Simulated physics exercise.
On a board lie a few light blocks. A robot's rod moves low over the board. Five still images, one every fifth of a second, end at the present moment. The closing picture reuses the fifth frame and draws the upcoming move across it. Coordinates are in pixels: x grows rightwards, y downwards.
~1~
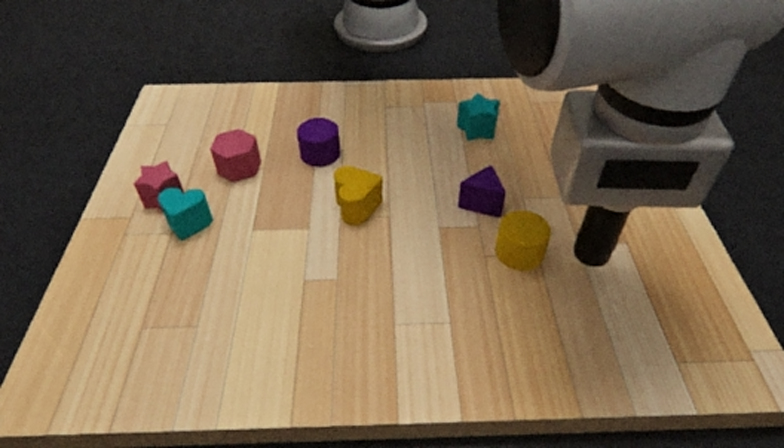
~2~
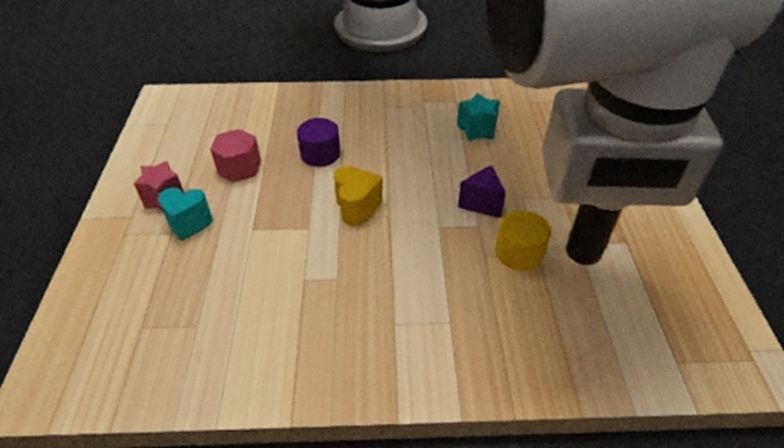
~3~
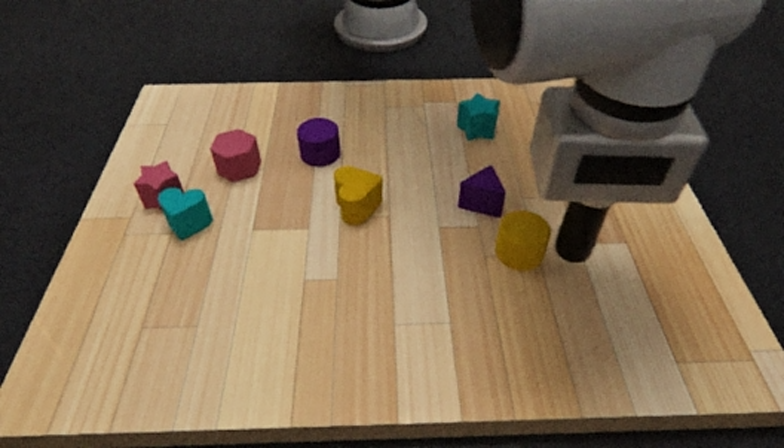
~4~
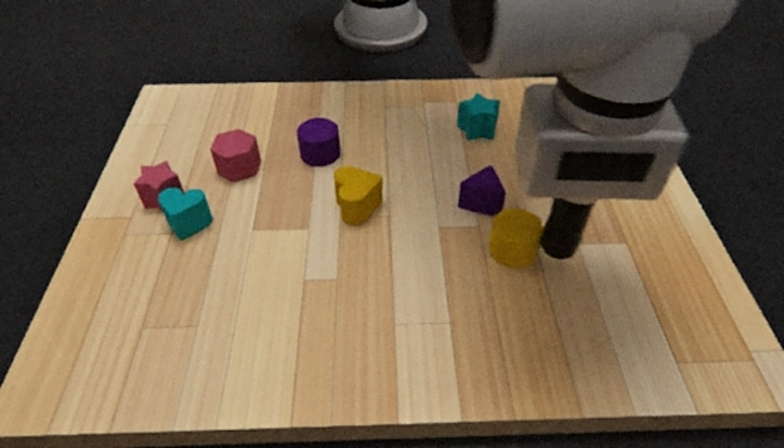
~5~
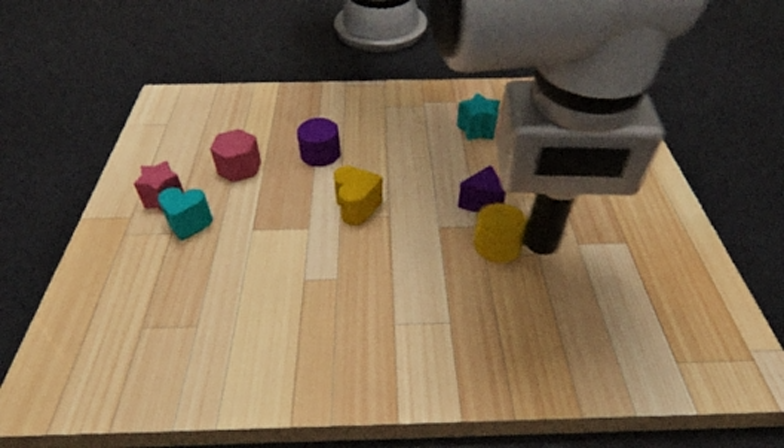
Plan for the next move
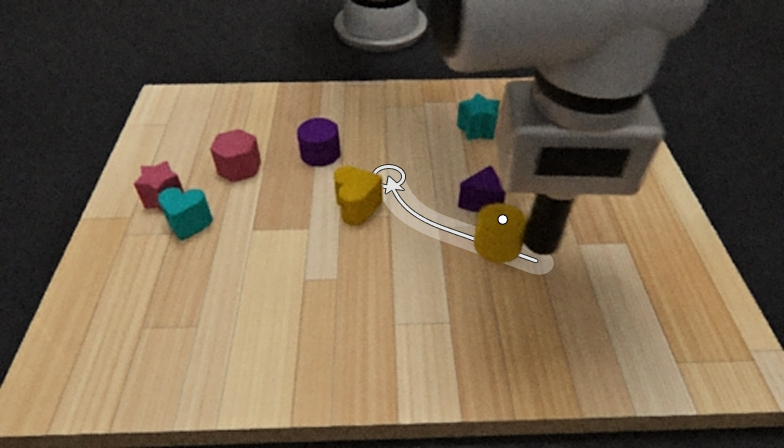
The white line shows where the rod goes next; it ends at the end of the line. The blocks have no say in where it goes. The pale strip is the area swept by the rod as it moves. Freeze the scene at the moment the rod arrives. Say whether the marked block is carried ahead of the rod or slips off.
The block stays ahead.
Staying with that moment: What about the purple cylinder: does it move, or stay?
The result: It stays put.
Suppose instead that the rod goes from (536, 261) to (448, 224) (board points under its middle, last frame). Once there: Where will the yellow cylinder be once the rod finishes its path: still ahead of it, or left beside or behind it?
It is still in front.
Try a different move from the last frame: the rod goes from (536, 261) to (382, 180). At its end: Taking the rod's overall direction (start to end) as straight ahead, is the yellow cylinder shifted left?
I'd say yes.
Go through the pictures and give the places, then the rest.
The first picture shows rod's lower end (591, 254); purple cylinder (317, 129); yellow heart (355, 181); purple triangle (486, 179); yellow cylinder (526, 227).
The second picture shows rod (583, 253); blocks still.
The third picture shows rod (572, 250); blocks still.
The fourth picture shows rod (558, 247); yellow cylinder (519, 225).
The fifth picture shows rod (541, 243); purple cylinder (317, 129); yellow heart (355, 181); purple triangle (486, 179); yellow cylinder (503, 219).
Drawn move, from (536, 261) through (472, 238) and (415, 214) to (389, 176); the dot is on the yellow cylinder.
On the path given first. One third of the way, rod (475, 220); yellow cylinder (442, 194).
Two thirds of the way, rod (416, 196); yellow heart (352, 181); yellow cylinder (398, 165).
At the end, rod (389, 158); purple cylinder still; yellow heart (352, 181); purple triangle still; yellow cylinder (375, 130).
